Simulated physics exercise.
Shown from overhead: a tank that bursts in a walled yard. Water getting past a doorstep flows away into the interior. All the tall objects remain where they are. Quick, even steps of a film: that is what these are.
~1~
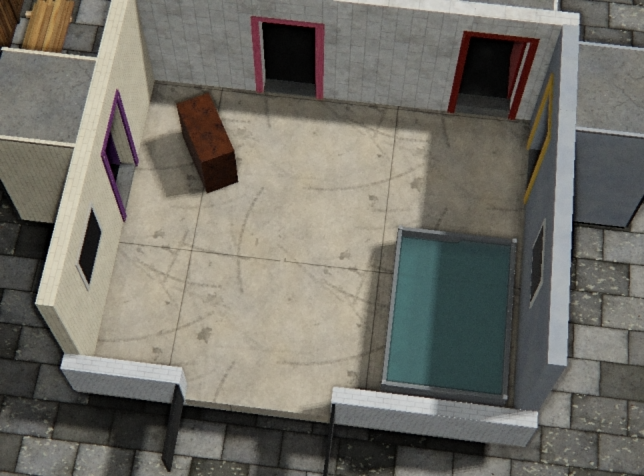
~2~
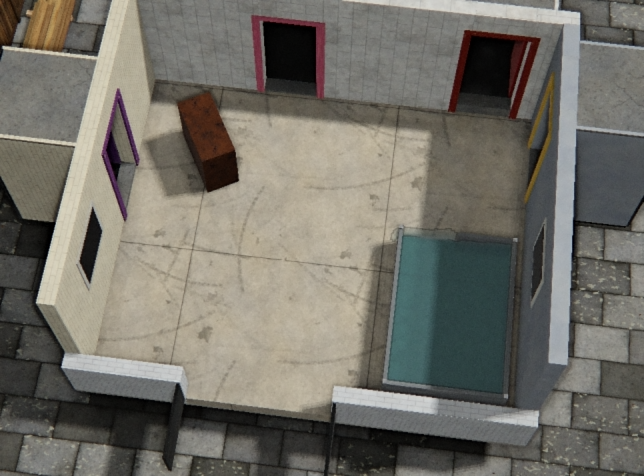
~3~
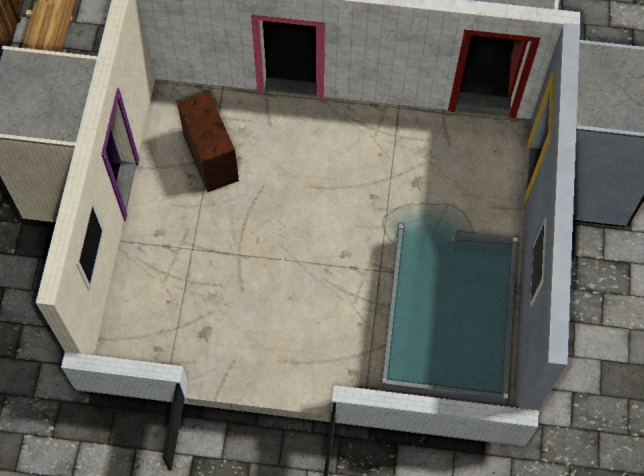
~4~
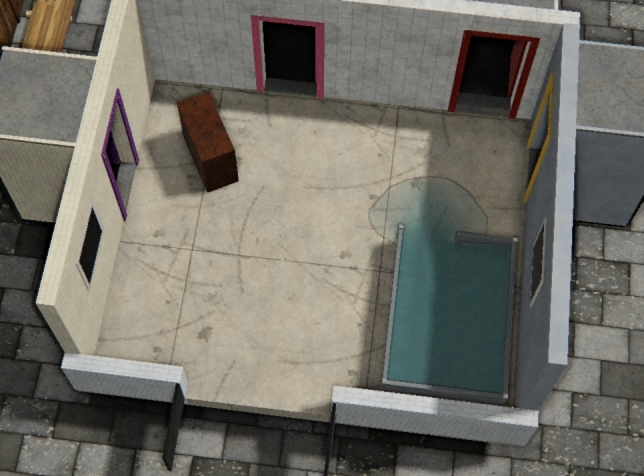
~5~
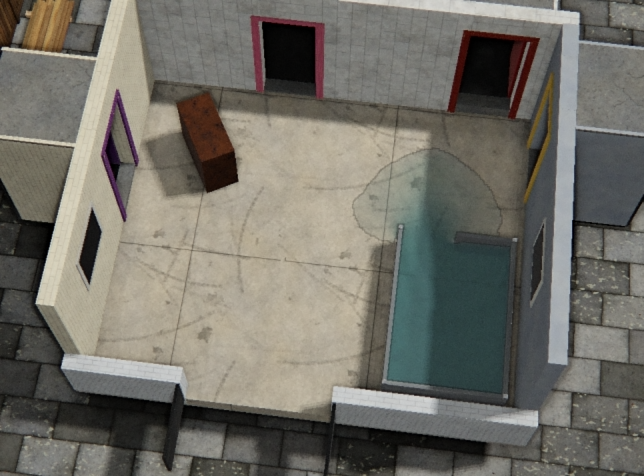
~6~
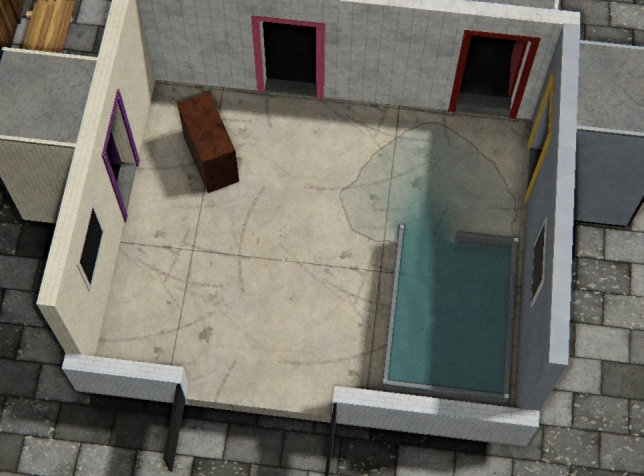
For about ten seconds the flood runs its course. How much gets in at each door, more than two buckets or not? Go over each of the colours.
In order: Purple door: Inside the limit; yellow door: Past the limit; pink door: Past the limit; red door: Inside the limit.
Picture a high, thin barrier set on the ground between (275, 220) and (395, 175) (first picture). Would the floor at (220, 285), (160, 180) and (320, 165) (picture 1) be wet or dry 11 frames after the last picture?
Taking the points in the order given, they are high and dry, high and dry and high and dry.
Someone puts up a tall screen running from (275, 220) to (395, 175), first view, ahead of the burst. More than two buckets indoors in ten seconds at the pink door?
In the end the pink door falls below the limit.
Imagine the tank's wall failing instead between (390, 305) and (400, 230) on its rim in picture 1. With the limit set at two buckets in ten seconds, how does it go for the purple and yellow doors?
Here the purple door gets too much, and the yellow door keeps within bounds.
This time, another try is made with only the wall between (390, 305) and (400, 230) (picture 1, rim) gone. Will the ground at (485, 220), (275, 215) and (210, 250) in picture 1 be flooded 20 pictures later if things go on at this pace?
Taking the points in order: Unwetted, swamped and swamped.
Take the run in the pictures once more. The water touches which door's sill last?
Result: The purple one.
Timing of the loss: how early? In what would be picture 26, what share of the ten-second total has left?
I'd estimate some 20 per cent.
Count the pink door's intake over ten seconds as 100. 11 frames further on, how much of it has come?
Share at that point: Roughly 5 %.
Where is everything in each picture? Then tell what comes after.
In the first picture, the tank at (450, 312) is whole and still.
In the second picture, water pours out on the tank's far side and has run to (398, 232).
In the third picture, water pours out on the tank's far side and has run to (453, 211).
In the fourth picture, the front is at (448, 184), out from the gap on the tank's far side.
In the fifth picture, water pours out on the tank's far side and has run to (428, 153).
In the sixth picture, water pours out on the tank's far side and has run to (428, 128).
A moment on, water covers 25 % of the floor; the purple door not reached, the yellow door wet at the sill, nothing in, the pink door not reached, the red door wet at the sill, nothing in.
Next, water covers 30 % of the floor; the purple door not reached, the yellow door wet at the sill, nothing in, the pink door under two buckets in, the red door wet at the sill, nothing in.
Then, water covers 40 % of the floor; the purple door not reached, the yellow door over two buckets in, the pink door under two buckets in, the red door wet at the sill, nothing in.
Later, water covers 70 % of the floor; the purple door wet at the sill, nothing in, the yellow door far over two buckets in, the pink door over two buckets in, the red door wet at the sill, nothing in.
In the end, water covers 90 % of the floor; the purple door wet at the sill, nothing in, the yellow door far over two buckets in, the pink door over two buckets in, the red door wet at the sill, nothing in.
